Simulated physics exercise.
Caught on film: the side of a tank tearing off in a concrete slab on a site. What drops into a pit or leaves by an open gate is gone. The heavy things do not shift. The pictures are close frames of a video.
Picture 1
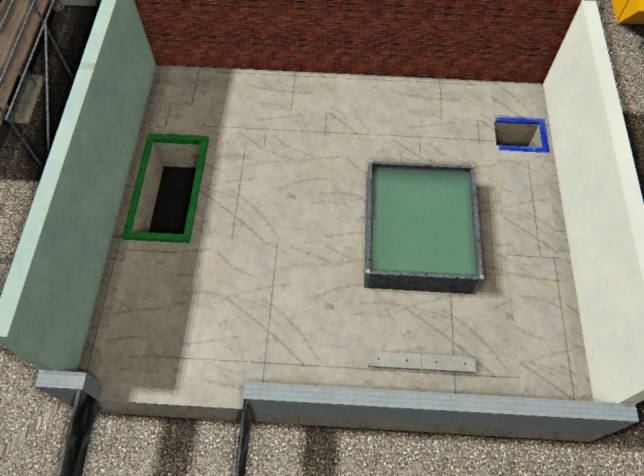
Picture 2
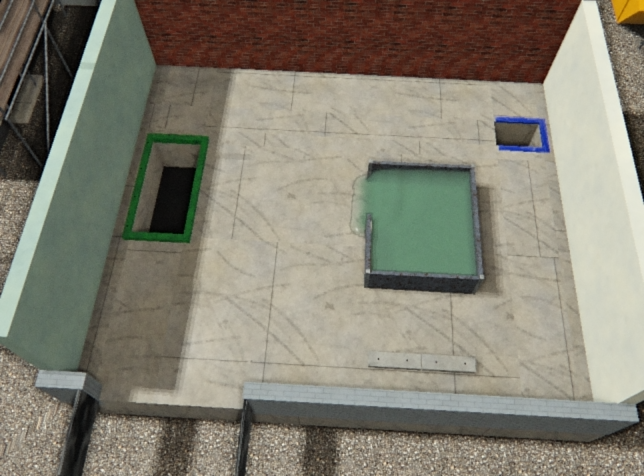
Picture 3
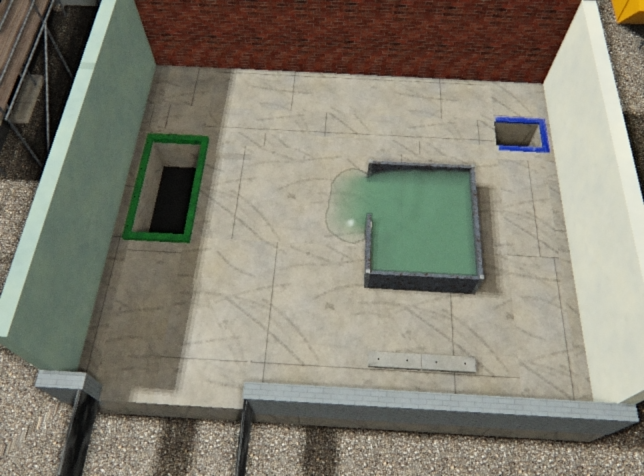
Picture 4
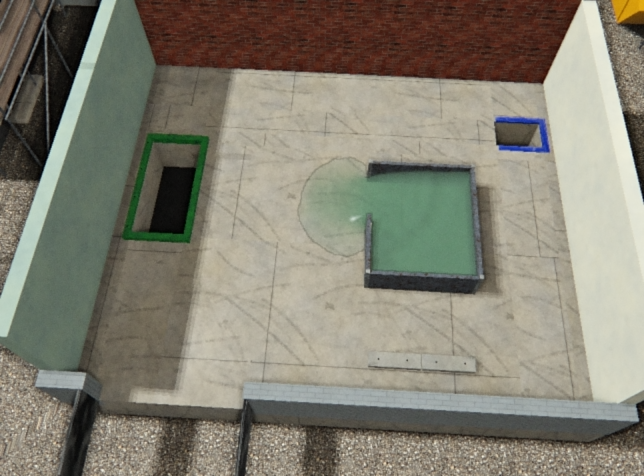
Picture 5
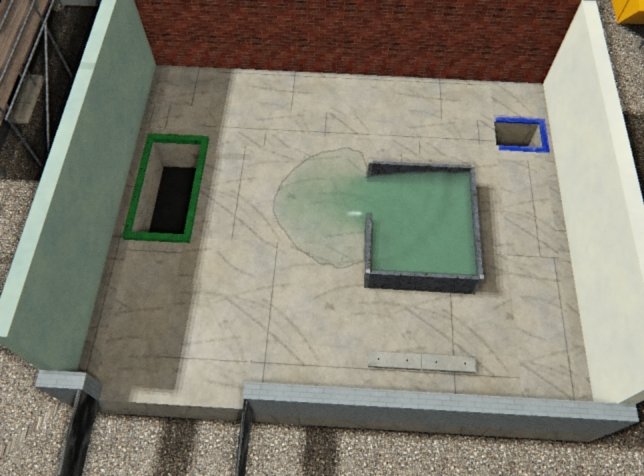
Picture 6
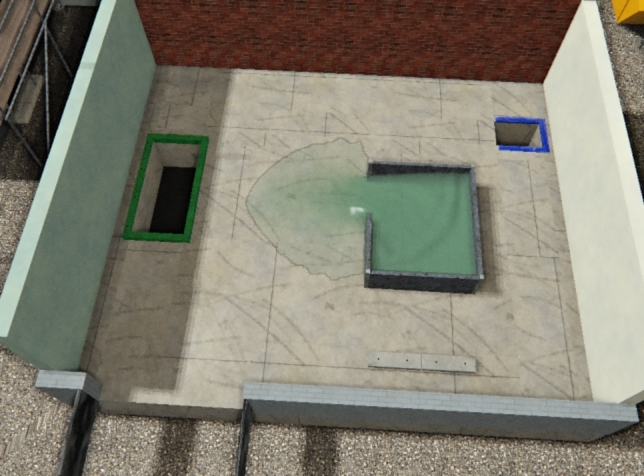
To begin with, greenish water sits still in a square-cornered tank on a walled concrete slab, between a green-edged pit and a smaller blue-edged one. Then part of the tank's left side gives way and water pours out through the gap. It fans leftward across the slab in a thin, widening sheet.
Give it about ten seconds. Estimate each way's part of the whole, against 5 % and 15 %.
In the end: The gate takes from 5 to 15 %; the blue pit takes not even 5 %; the green pit takes from 5 to 15 %.
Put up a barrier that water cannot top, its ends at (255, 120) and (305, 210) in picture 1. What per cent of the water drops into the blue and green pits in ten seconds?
Per cent: Blue 6, green 0.
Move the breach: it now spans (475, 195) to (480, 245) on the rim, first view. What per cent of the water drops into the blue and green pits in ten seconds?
Roughly, in per cent: Blue 30, green 0.
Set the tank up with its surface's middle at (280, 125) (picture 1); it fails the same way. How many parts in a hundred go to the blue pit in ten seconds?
Per cent: Blue 10.
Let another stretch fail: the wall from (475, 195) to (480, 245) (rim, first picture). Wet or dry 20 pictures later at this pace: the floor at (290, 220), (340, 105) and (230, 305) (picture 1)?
As listed: Clear, clear, no water.
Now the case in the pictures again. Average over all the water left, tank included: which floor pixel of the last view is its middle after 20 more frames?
At about (311, 201).
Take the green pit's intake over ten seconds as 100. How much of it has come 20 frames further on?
Roughly 90 per cent.
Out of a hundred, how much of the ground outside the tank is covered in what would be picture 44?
Close to 50 %.
A moment on, water covers 20 % of the floor; the gate 0 %, the blue pit 0 %, the green pit 0 %.
Next, water covers 30 % of the floor; the gate 0 %, the blue pit 0 %, the green pit 3 %.
Then, water covers 40 % of the floor; the gate 0 %, the blue pit 0 %, the green pit 6 %.
Later, water covers 50 % of the floor; the gate 4 %, the blue pit 0 %, the green pit 7 %.
In the end, water covers 70 % of the floor; the gate 13 %, the blue pit 1 %, the green pit 7 %.
